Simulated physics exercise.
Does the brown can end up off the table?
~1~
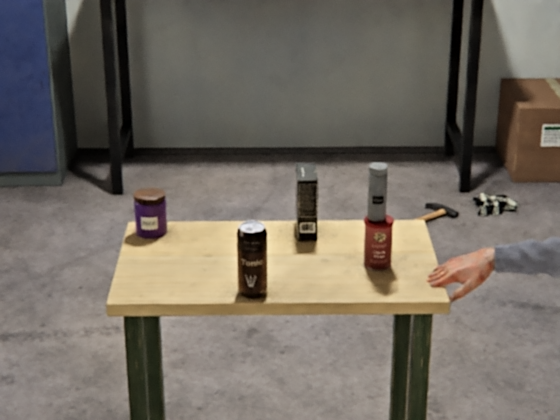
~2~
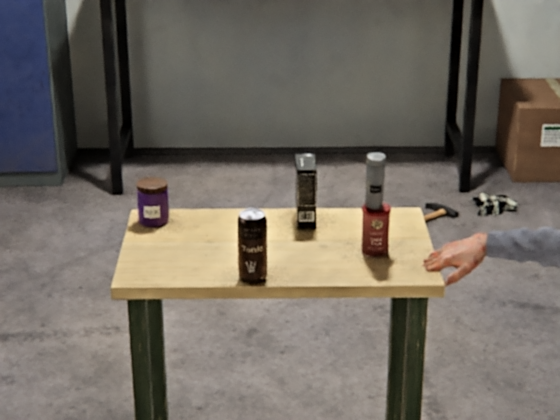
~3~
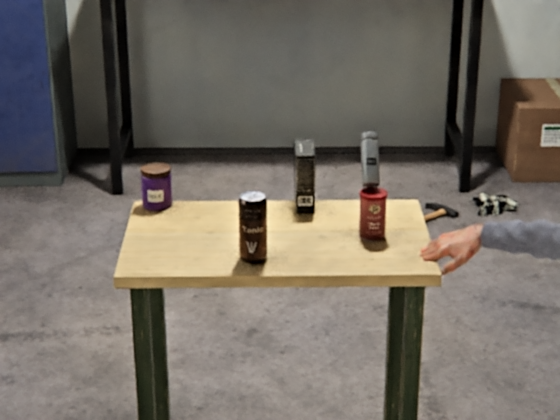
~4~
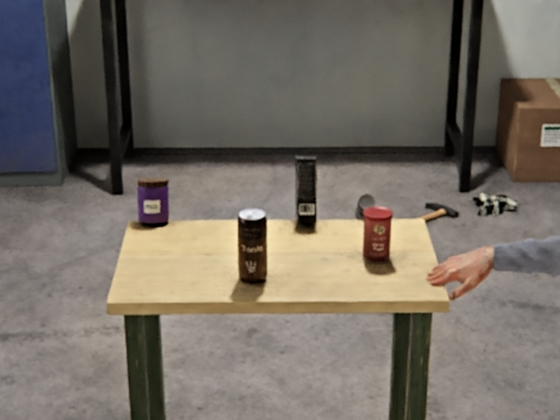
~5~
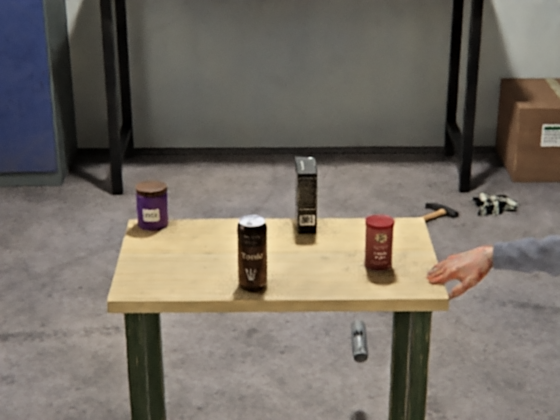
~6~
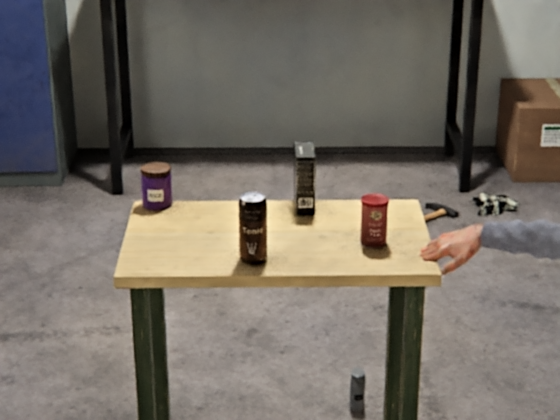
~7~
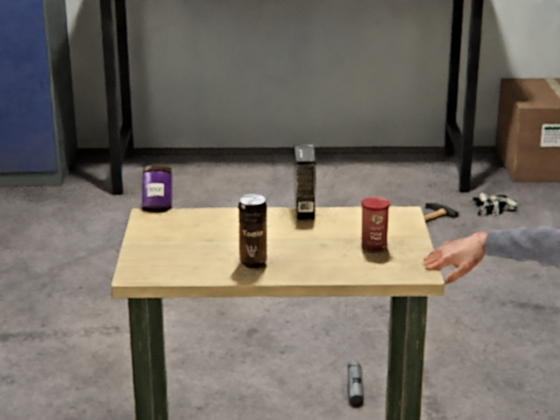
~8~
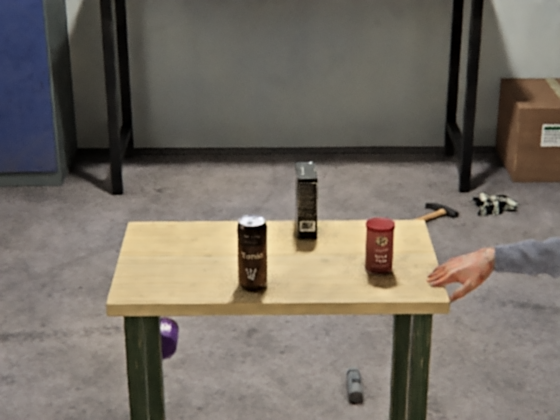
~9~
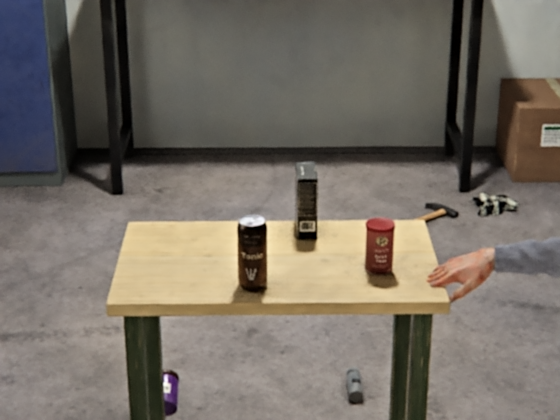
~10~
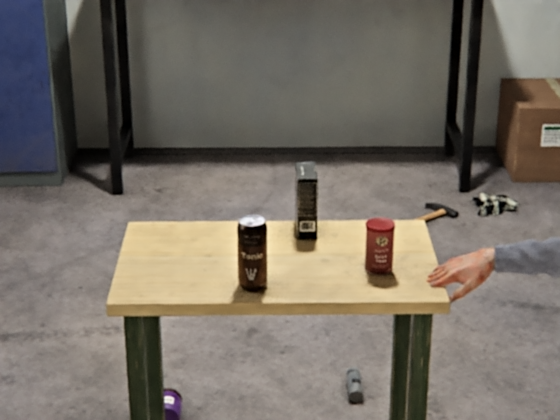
No, the brown can stays on the tabletop and is still standing upright at the end.
